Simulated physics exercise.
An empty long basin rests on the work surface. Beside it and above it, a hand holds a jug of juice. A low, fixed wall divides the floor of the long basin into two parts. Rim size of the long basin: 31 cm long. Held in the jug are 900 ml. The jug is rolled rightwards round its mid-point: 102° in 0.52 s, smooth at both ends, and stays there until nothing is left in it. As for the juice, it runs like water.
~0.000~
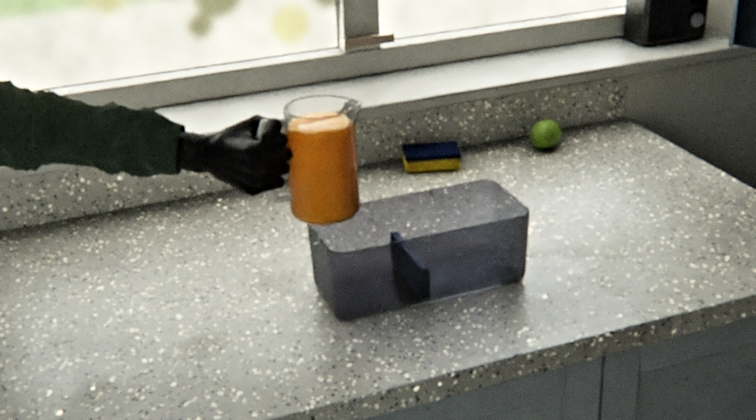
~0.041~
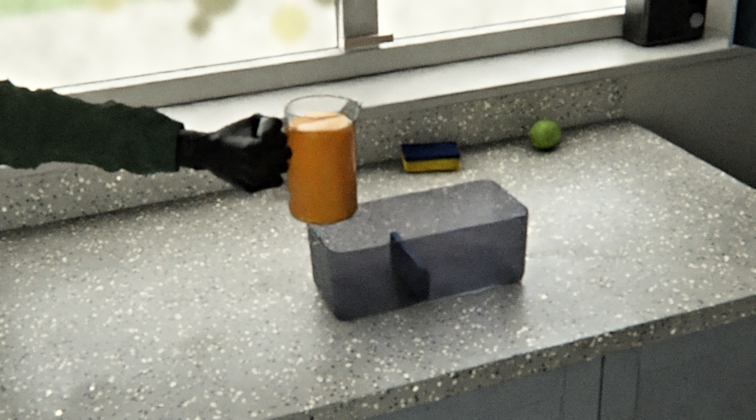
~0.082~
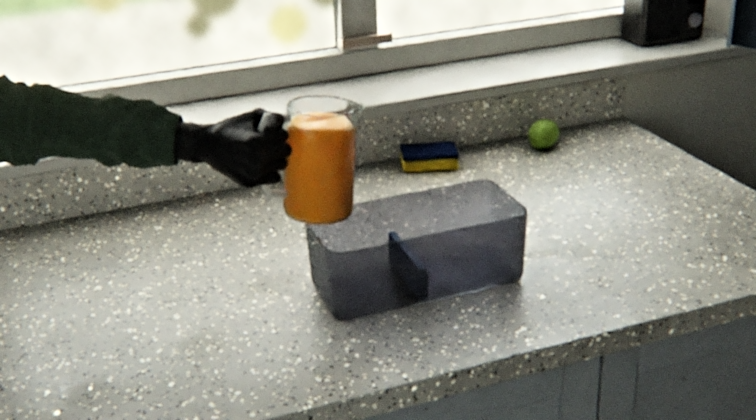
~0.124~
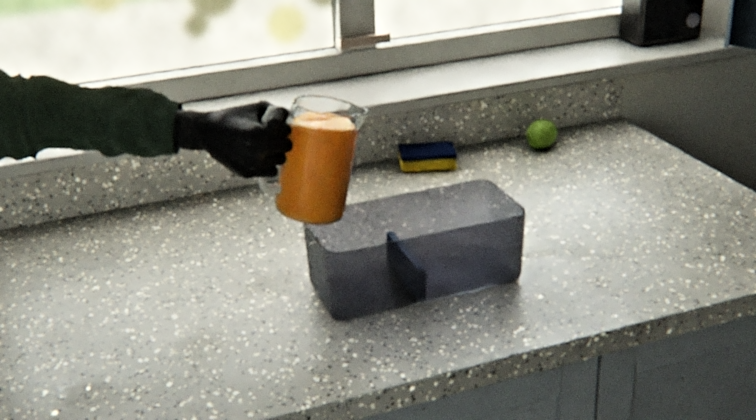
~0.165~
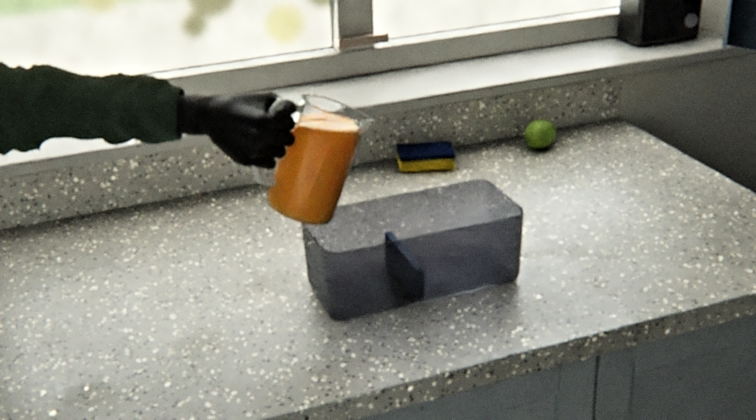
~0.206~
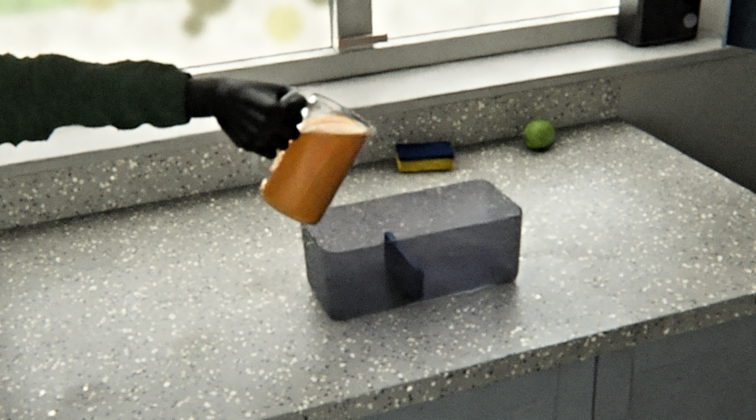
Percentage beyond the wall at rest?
91 per cent.
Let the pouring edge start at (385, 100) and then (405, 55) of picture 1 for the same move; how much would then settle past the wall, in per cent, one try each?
95 in a hundred, followed by 85 in a hundred.
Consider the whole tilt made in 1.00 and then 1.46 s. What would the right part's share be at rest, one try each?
Around 95 per cent first, around 90 per cent next.
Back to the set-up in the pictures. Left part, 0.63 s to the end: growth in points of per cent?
Near 5 percent, more or less.
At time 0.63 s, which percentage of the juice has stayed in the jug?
I reckon near 36 per cent still sits there.
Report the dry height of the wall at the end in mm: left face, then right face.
For the left, around 52 mm; for the right, around 18 mm.
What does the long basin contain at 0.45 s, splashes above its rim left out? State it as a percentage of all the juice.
Fraction in basin: Approx. 12%.
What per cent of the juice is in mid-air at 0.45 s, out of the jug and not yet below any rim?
At that moment, about 16 percent.
By 0.45 s the tilt is 98° and 71 per cent is still to pour, 0 is left of the wall and 12 right of it.
By 0.63 s the tilt is 102° and 35 per cent is still to pour, 3 is left of the wall and 46 right of it.
By 0.82 s the tilt is 102° and 12 per cent is still to pour, 3 is left of the wall and 78 right of it.
By 1.02 s the tilt is 102° and 4 per cent is still to pour, 5 is left of the wall and 89 right of it.
At rest 8 per cent lies left of the wall, 91 right of it and 1 outside.
